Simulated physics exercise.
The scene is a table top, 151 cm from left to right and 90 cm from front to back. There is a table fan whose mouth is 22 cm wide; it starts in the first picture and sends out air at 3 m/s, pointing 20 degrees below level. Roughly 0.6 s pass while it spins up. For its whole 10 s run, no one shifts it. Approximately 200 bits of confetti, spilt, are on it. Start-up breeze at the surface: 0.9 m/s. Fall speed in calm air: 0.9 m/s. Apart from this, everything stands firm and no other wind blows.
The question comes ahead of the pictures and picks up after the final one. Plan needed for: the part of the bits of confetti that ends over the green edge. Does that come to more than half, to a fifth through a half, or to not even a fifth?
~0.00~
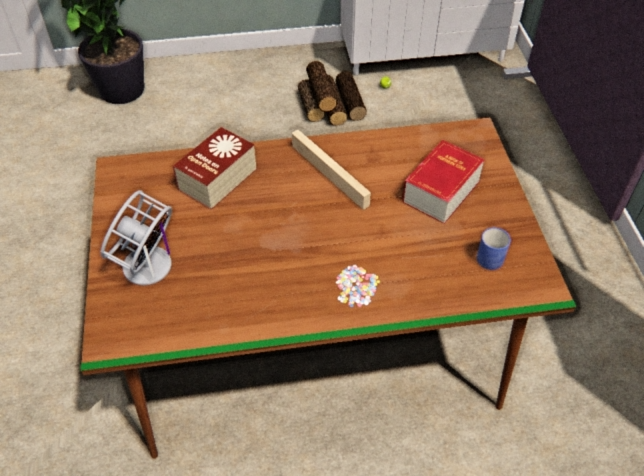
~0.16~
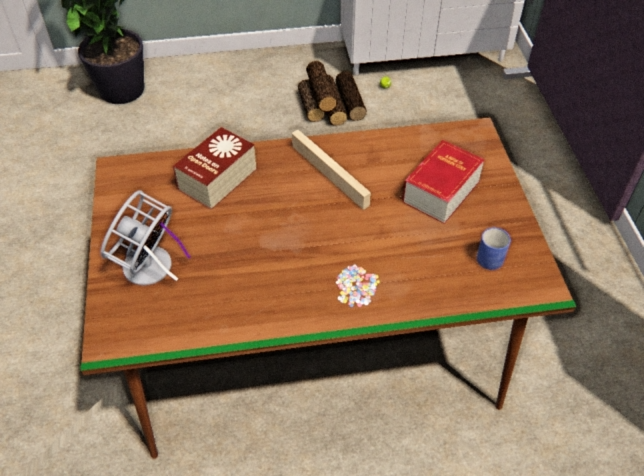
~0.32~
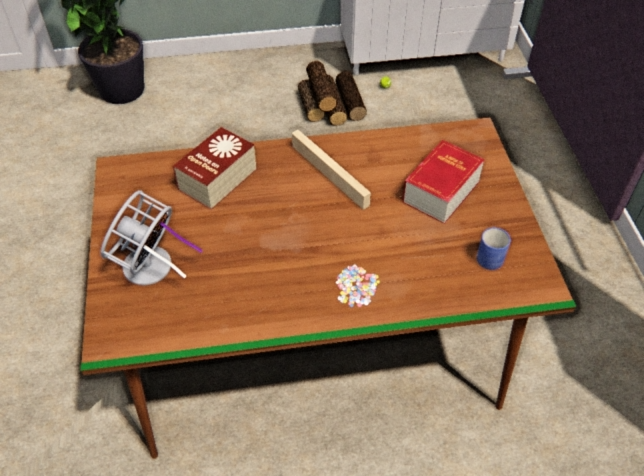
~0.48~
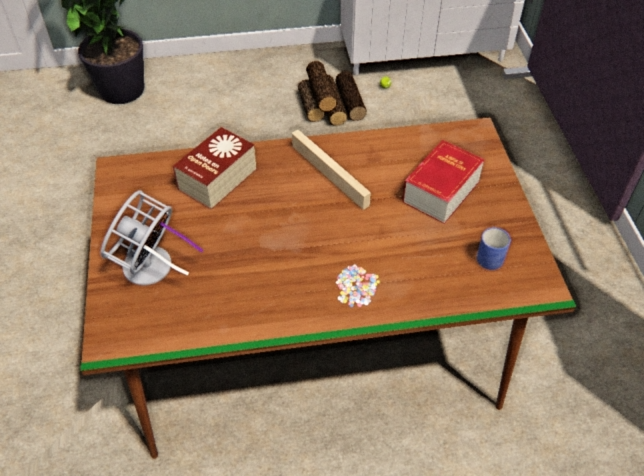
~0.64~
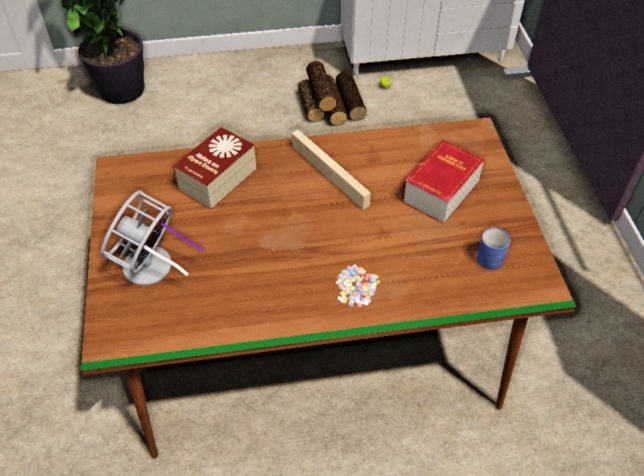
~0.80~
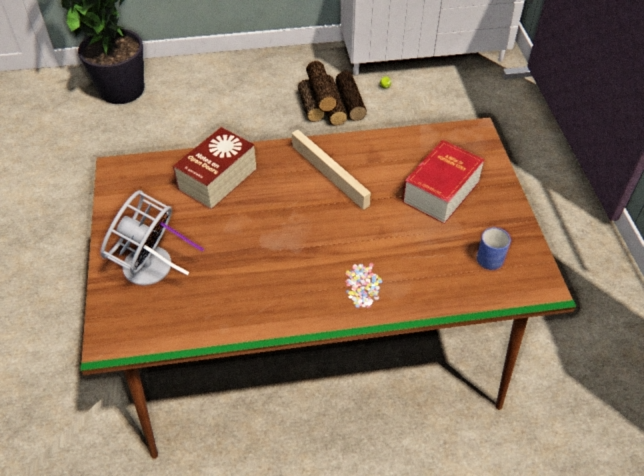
The count over that edge is going to sit between the one-fifth and halfway marks.
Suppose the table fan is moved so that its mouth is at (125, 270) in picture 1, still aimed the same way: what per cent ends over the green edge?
You'd be looking at something like 2 in a hundred.
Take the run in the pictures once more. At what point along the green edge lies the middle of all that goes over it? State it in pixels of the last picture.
Near (498, 317).
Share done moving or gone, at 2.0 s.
80 per cent.
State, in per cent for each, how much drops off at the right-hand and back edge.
I'd say near 60 percent right-hand and close to 0 percent back.
After 2.0 s the count stands so, 32 % are over the green edge; the middle of those still in play is near (480, 260).
After 3.2 s the count stands so, 32 % are over the green edge.
After 5.5 s the count stands so, 32 % are over the green edge.
After 10.0 s, at the end, 32 % are over the green edge.
